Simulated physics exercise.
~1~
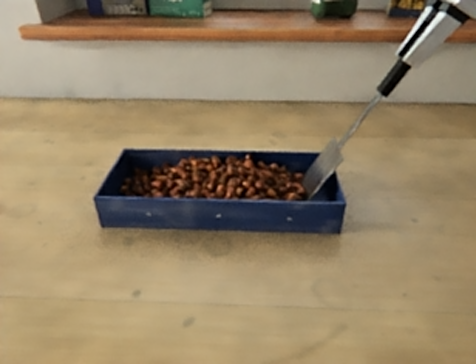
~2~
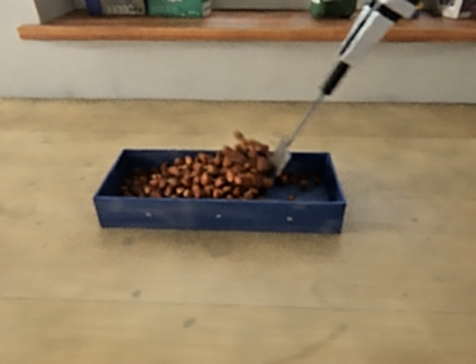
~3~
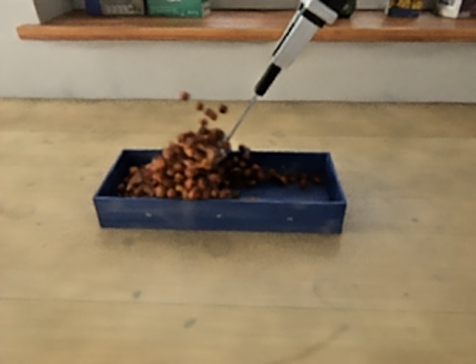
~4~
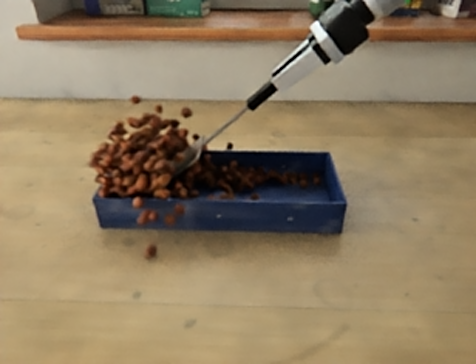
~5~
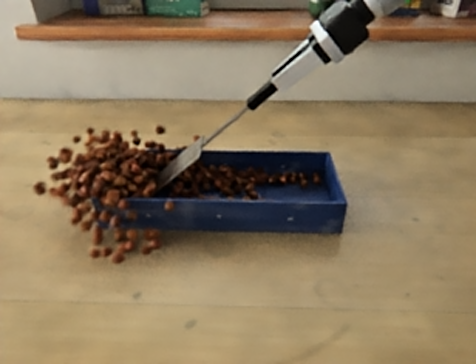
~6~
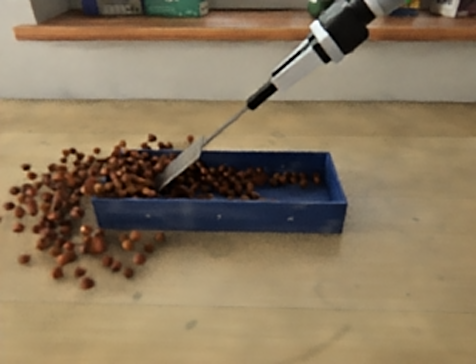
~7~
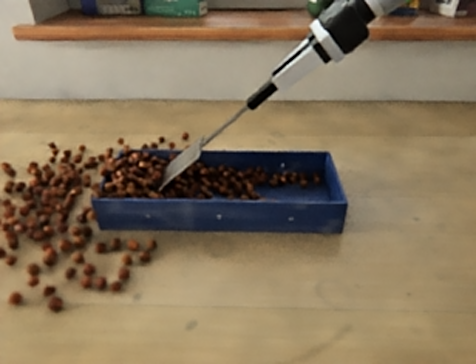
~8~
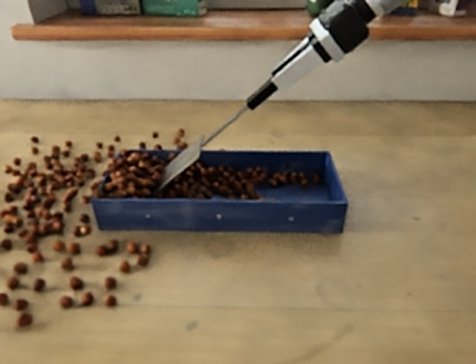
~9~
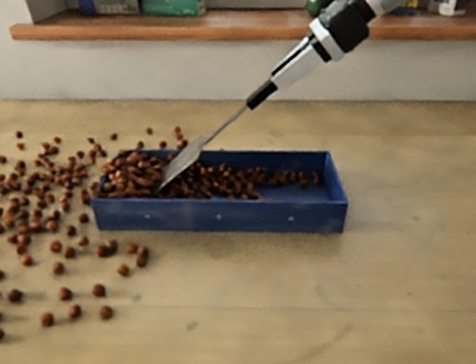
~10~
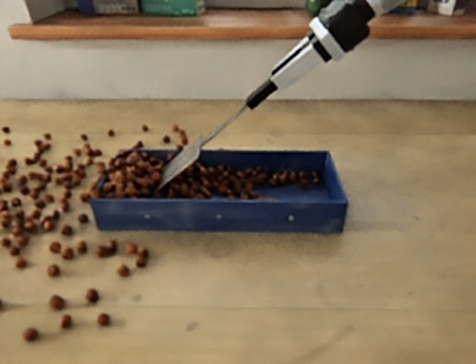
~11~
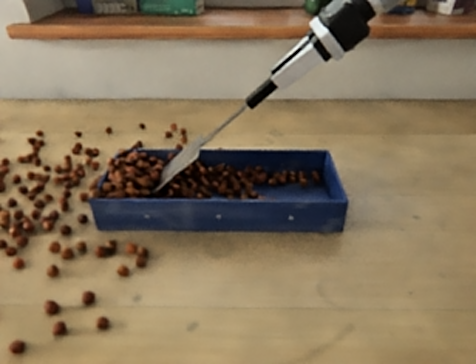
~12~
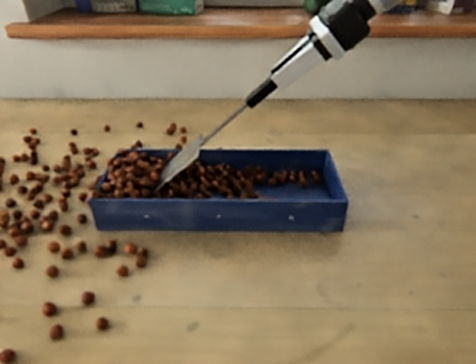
A robot arm's paddle swept through a blue tray of brown nuts from right to left, heaping them up and flinging many over the left end, where they scattered across the table while the rest stayed in the tray beside the stopped blade.
